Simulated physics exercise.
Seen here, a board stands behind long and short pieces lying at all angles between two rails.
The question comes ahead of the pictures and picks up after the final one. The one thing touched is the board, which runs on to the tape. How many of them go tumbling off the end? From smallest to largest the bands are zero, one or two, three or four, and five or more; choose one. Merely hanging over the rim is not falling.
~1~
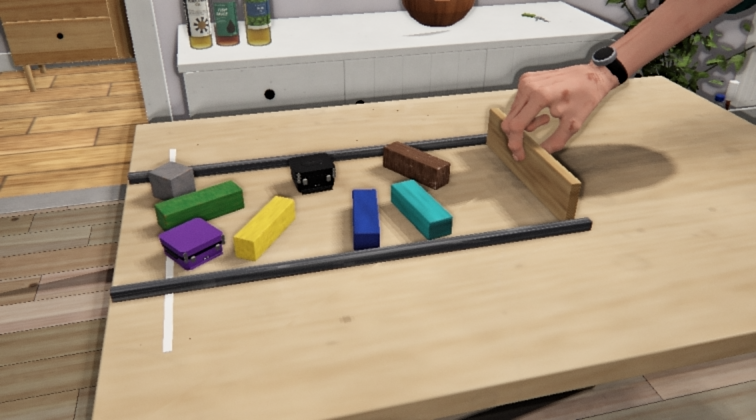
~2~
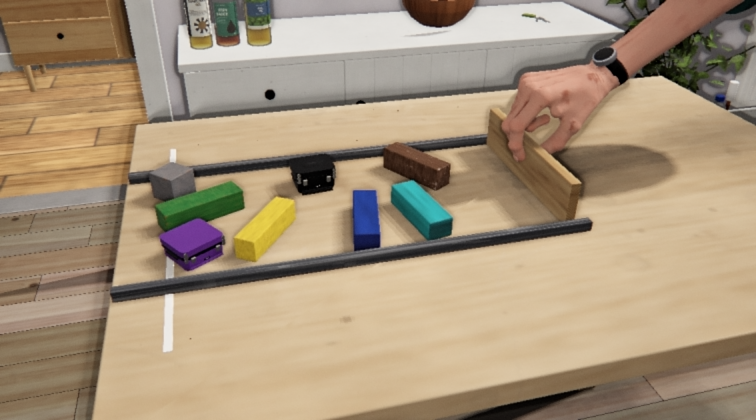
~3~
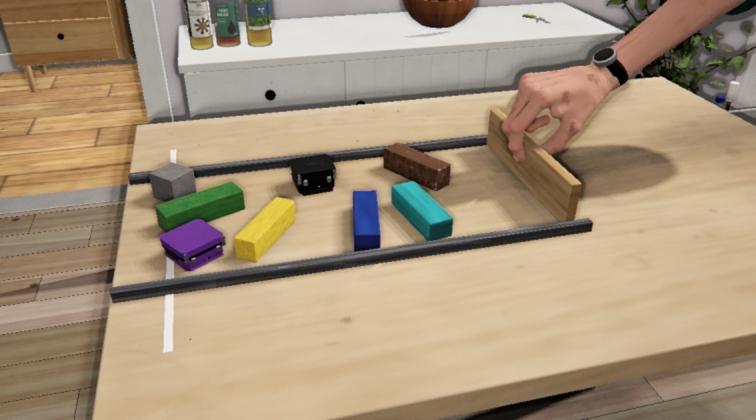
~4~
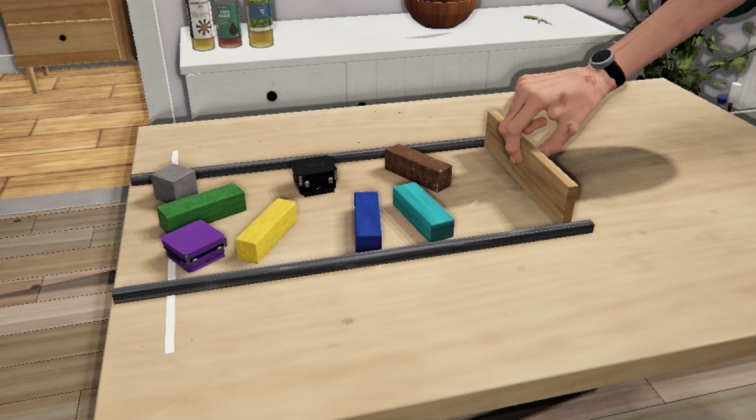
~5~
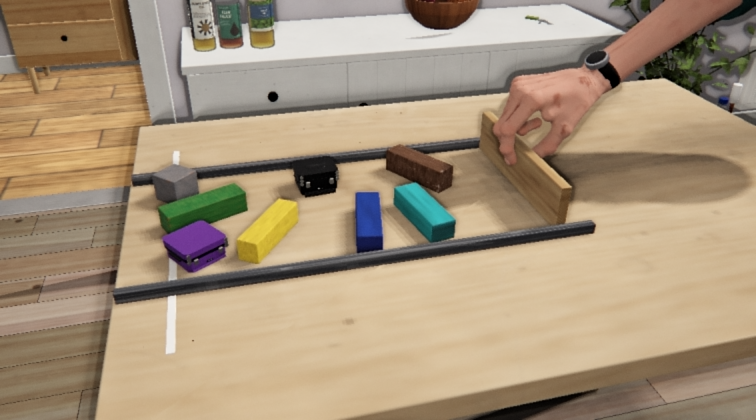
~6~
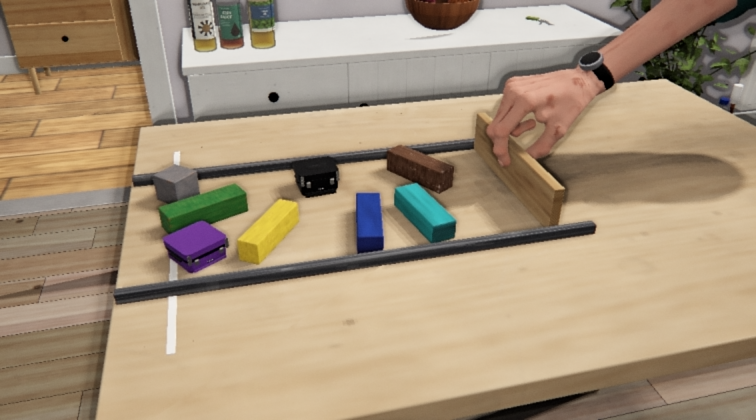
The right band is three or four.
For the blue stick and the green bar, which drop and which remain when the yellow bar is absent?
I'd say the blue stick stays where it is, while the green bar ends up down.
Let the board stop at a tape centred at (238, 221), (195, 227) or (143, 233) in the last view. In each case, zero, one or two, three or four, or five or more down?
Run 1 - no fall at all; run 2 - three or four; run 3 - at least five.
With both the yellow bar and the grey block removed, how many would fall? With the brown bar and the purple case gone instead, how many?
Counts - first: 2, second: 3.
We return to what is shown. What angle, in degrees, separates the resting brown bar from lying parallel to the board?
Roughly 0° out of line.
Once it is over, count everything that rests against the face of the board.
2 end up touching it.
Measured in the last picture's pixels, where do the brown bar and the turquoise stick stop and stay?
The brown bar at (163, 196), the turquoise stick at (158, 247).
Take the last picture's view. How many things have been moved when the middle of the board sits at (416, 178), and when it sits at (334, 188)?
Counting first: 2, next 5.
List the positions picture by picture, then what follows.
The first picture shows grey block (173, 183); purple case (193, 245); green bar (201, 206); board (528, 161); tape (171, 226).
The second picture shows purple case (193, 246); yellow bar (266, 228).
The third picture shows green bar (201, 208); turquoise stick (421, 210).
The fourth picture shows grey block (175, 184); brown bar (418, 167).
The fifth picture shows purple case (196, 248); black case (316, 177).
The sixth picture shows grey block (177, 185); purple case (197, 248); green bar (205, 210); board (513, 166); tape (175, 229).
Soon after, none off yet; grey block at rest near (177, 185); purple case at rest near (197, 248); green bar at rest near (205, 210).
After that, none off yet; grey block displaced about its own width near (140, 189); purple case displaced about its own width near (122, 260); green bar displaced about its own width near (138, 225).
In the end, the number that fall off is three or four; gone, yellow bar, green bar, purple case and grey block.
